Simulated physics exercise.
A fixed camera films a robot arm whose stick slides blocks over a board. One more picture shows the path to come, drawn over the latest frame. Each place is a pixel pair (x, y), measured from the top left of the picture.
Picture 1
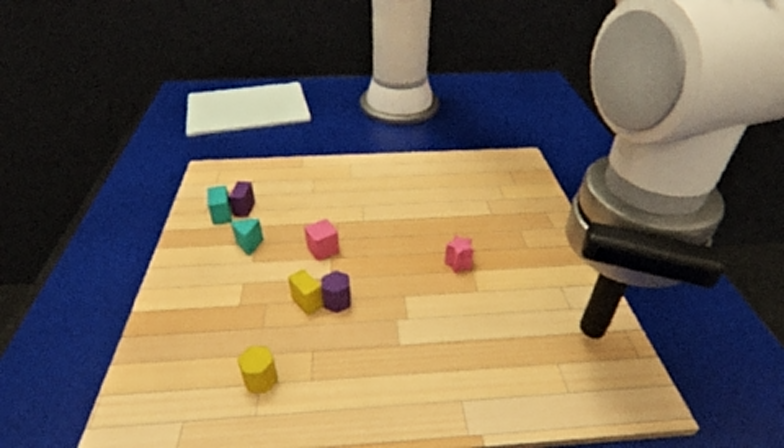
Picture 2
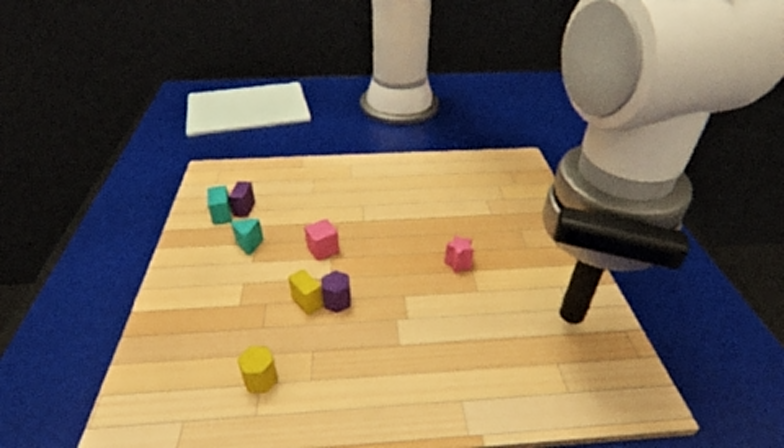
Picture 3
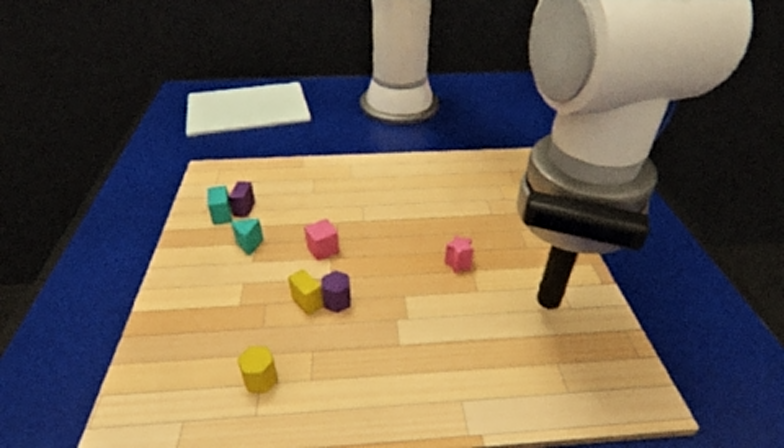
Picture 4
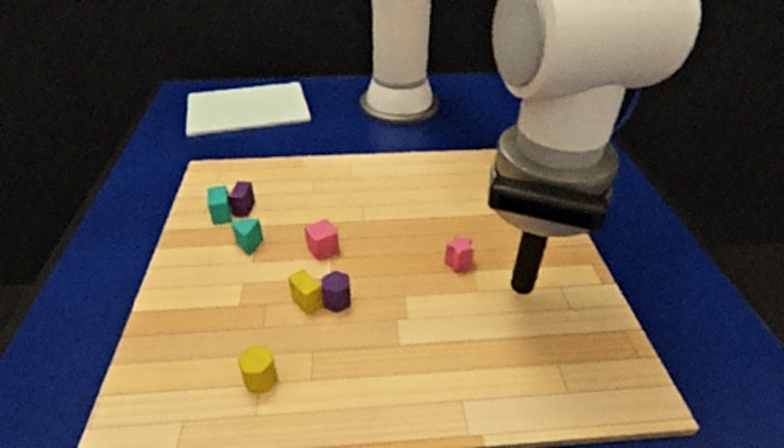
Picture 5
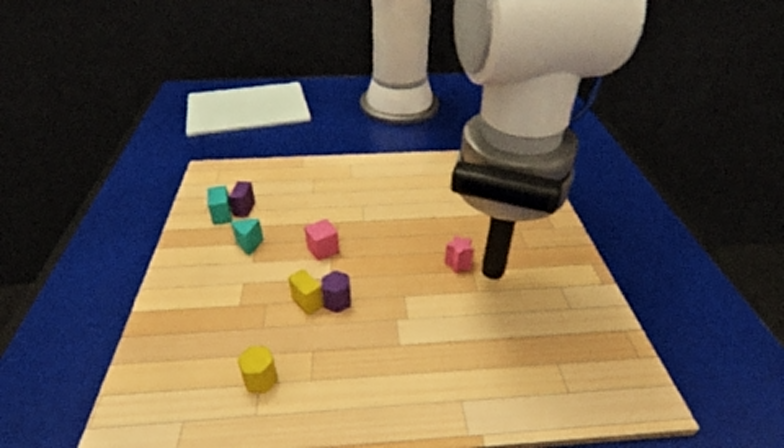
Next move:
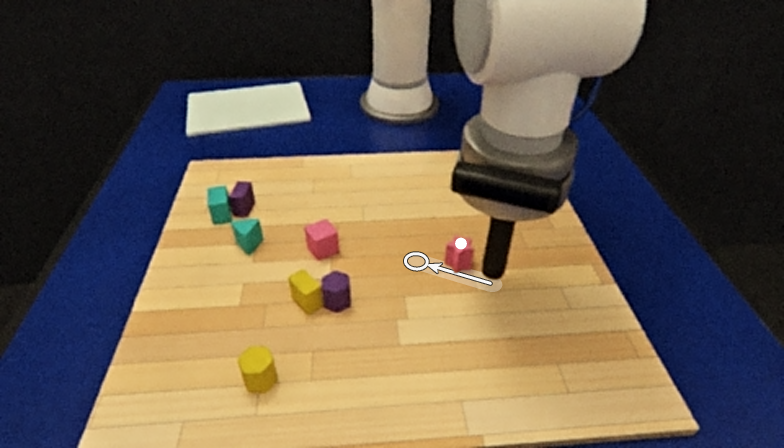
White robot arm with a black stick moving left over a wooden board toward a pink star, coloured blocks staying still.
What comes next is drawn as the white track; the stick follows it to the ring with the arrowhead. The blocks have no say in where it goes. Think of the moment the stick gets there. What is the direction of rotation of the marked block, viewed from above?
The marked block rotates clockwise.
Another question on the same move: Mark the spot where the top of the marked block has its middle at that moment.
My prediction: (448, 235).
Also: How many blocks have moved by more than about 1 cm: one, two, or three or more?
Counting only shifts above 1 cm, I get one block.
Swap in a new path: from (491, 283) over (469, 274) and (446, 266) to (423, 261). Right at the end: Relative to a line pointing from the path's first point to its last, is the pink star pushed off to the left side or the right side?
It's pushed right.
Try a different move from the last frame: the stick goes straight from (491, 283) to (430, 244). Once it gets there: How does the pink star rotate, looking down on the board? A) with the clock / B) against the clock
Option B.
The line goes from (491, 283) directly to (416, 261); the dot is on the pink star.
The first path, step by step. Halfway along, stick at (453, 261); pink star at (453, 237), turned 20° clockwise.
At the end, stick at (417, 250); pink star at (448, 235), turned 55° clockwise.
